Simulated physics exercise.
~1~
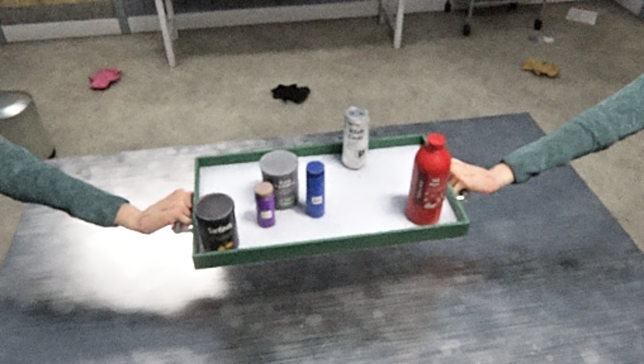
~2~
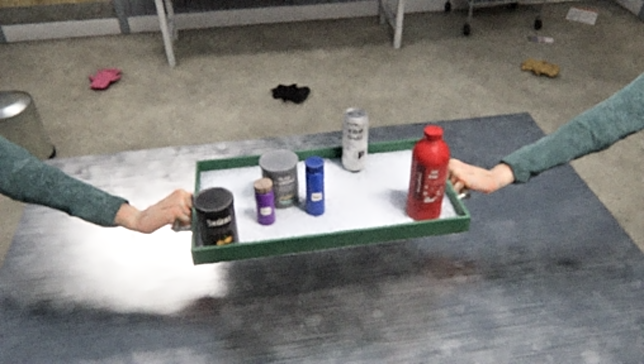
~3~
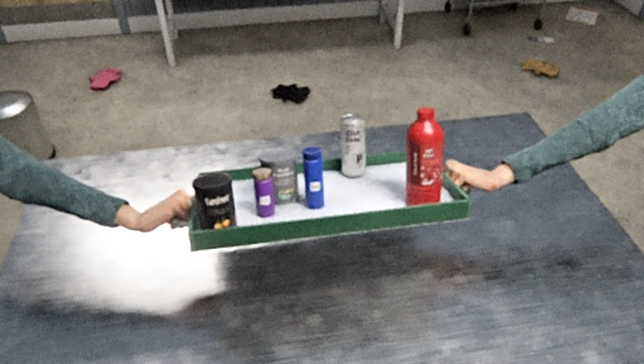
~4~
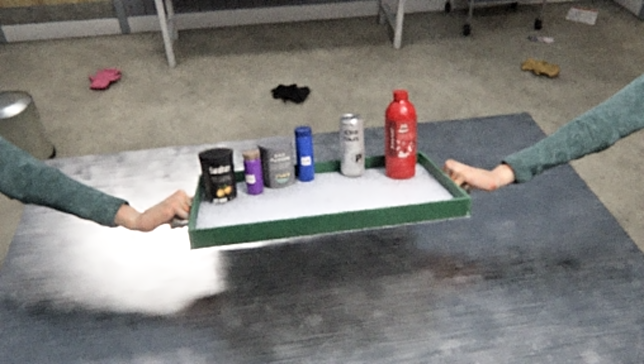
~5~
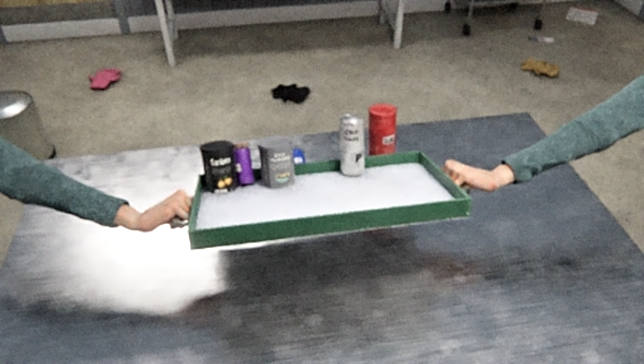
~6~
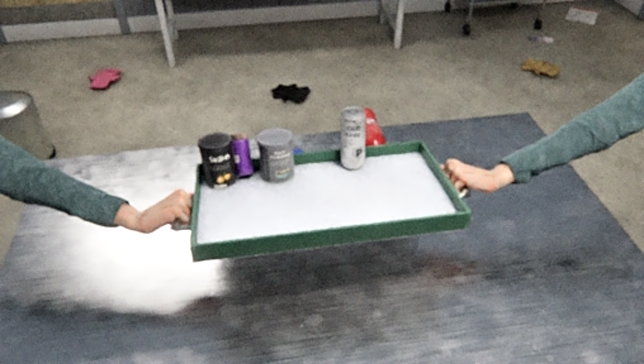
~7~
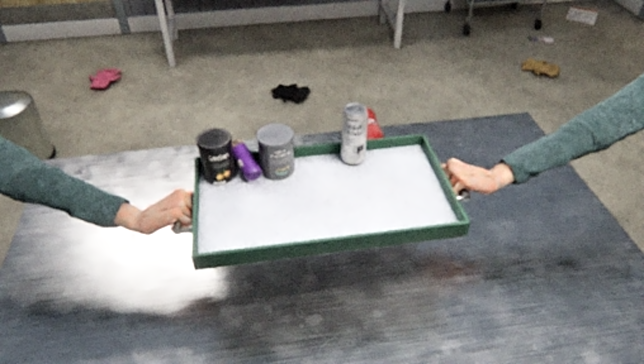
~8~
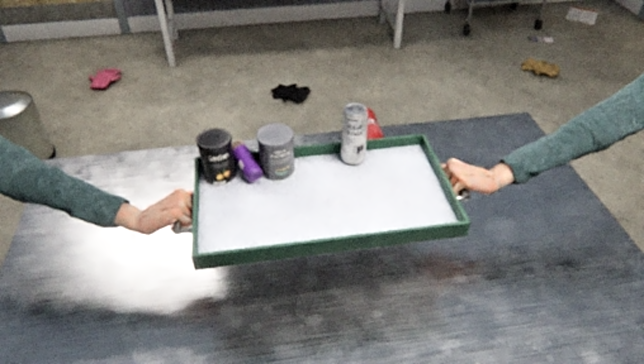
The clip shows two hands tilting a green-rimmed tray of containers away from the viewer, so they slide to the far side and a red bottle and a blue shaker drop over the edge. The hands level the tray, leaving the purple shaker toppled beside two upright tins and a can.
